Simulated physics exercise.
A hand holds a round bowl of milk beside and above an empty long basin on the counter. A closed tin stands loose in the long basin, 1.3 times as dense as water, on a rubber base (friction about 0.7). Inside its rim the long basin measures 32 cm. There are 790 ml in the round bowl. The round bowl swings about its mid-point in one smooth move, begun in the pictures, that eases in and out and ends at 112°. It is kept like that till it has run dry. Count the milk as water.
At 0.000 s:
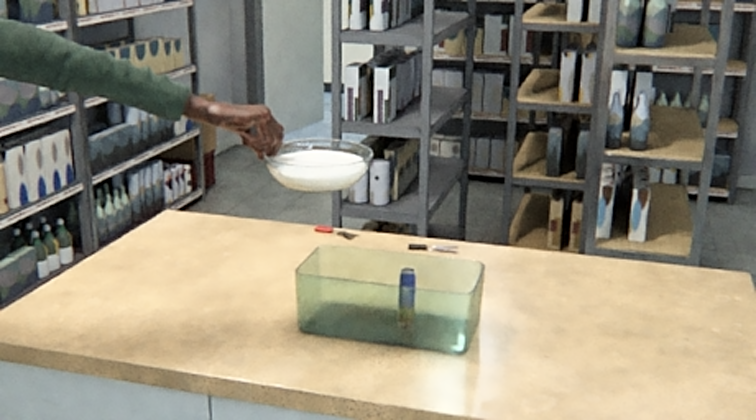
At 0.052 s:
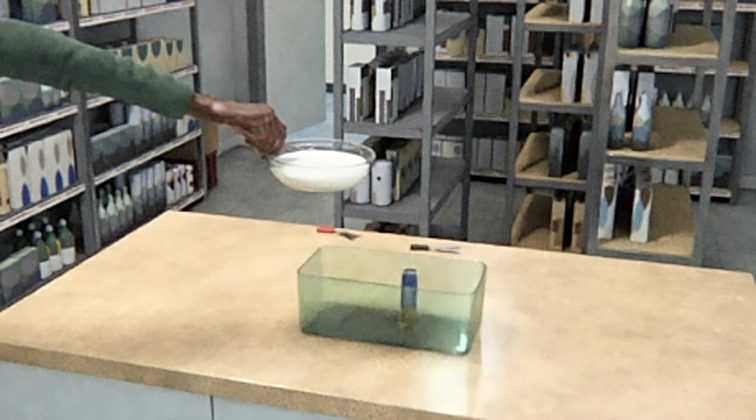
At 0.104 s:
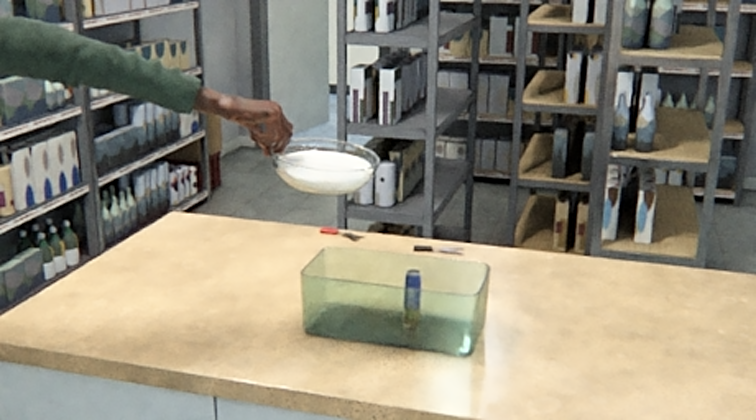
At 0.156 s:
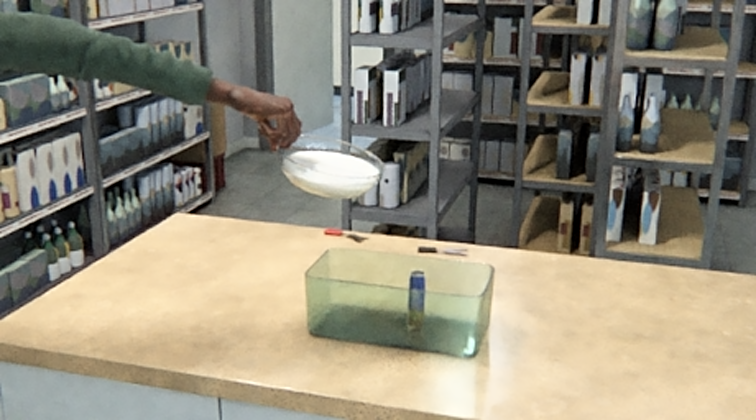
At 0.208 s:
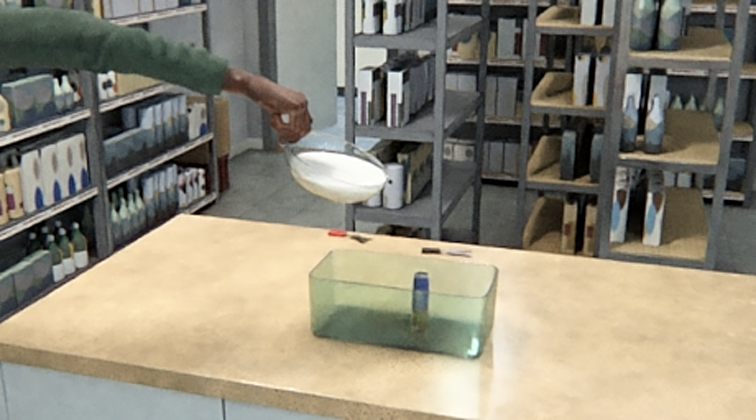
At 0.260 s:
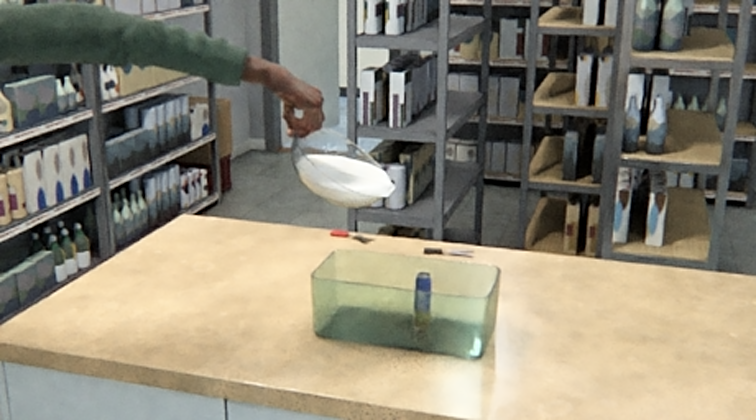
A clear round bowl of milk, held by a hand in a green sleeve, starts level above a counter, then tilts steadily faster, its right side dipping. The milk slides toward the lowered right rim and reaches its edge, while a small blue-topped tin stands still in the greenish basin below.
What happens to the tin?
The tin topples.
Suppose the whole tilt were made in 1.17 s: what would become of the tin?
The tin stays up.
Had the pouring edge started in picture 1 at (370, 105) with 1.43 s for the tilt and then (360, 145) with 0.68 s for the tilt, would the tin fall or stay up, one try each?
First it remains upright; then it topples.
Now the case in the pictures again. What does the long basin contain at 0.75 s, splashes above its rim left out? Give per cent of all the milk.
About 96 per cent.
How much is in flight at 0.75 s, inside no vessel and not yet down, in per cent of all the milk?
About 3 per cent.
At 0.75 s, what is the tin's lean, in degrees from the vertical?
It is at some 5°.
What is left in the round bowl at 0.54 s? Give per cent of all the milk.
Near 1 in a hundred.
By 0.54 s the tilt is 98° and 1 per cent is still to pour; the tin stands where it began.
By 0.75 s the tilt is 112° and 0 per cent is still to pour; the tin leans 5°.
By 0.96 s the tilt is 112° and 0 per cent is still to pour; the tin leans 14°.
By 1.20 s the tilt is 112° and 0 per cent is still to pour; the tin lies on its side.
At rest the tin lies on its side.
